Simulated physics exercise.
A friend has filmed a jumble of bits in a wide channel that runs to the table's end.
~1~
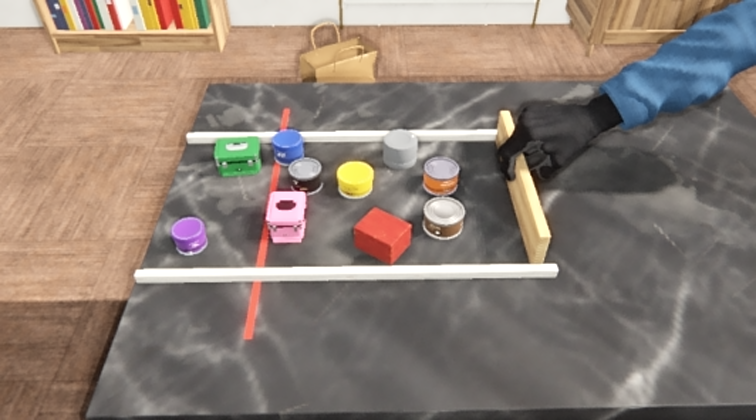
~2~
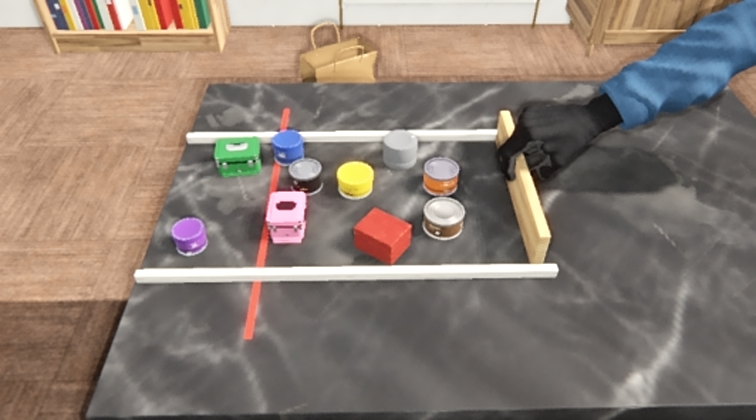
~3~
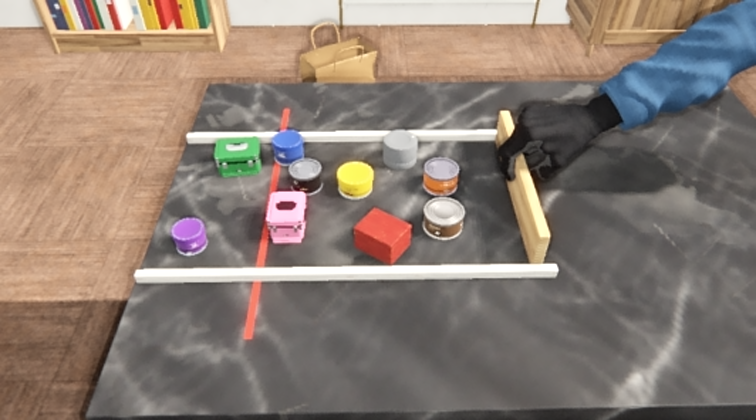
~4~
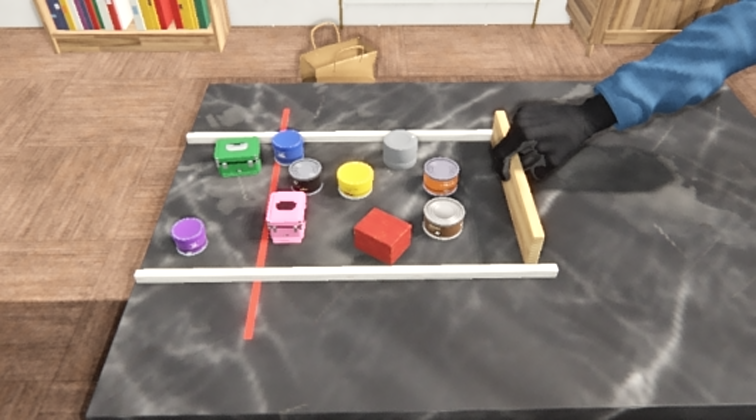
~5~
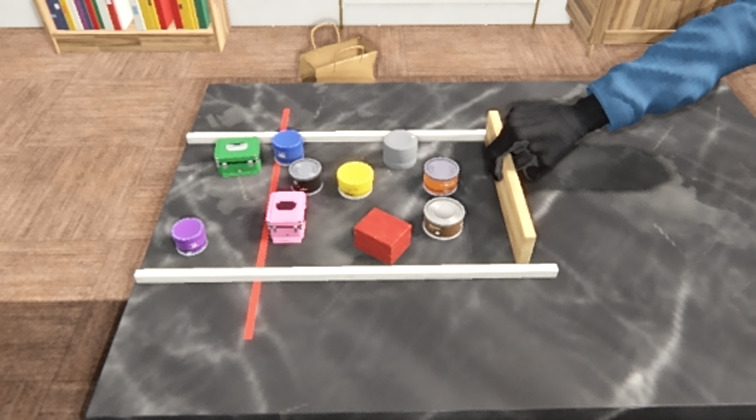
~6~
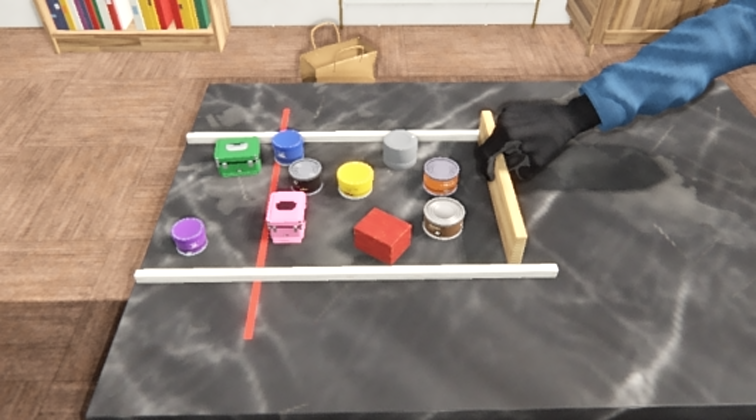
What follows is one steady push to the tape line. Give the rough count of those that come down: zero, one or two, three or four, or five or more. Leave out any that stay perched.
The number that fall off is zero.
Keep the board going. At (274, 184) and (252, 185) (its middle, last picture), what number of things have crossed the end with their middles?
Place by place, 0 and 0.
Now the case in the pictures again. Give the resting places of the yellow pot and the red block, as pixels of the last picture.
First (220, 198), then (237, 251).
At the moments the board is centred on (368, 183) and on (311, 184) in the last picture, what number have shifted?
6 and 9.
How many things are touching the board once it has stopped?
That makes 4.
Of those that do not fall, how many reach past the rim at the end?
That would be 0.
A little later, none off yet; purple pot at rest near (190, 237); green case at rest near (239, 156); blue tin at rest near (288, 148).
When it is over, the number that fall off is zero.
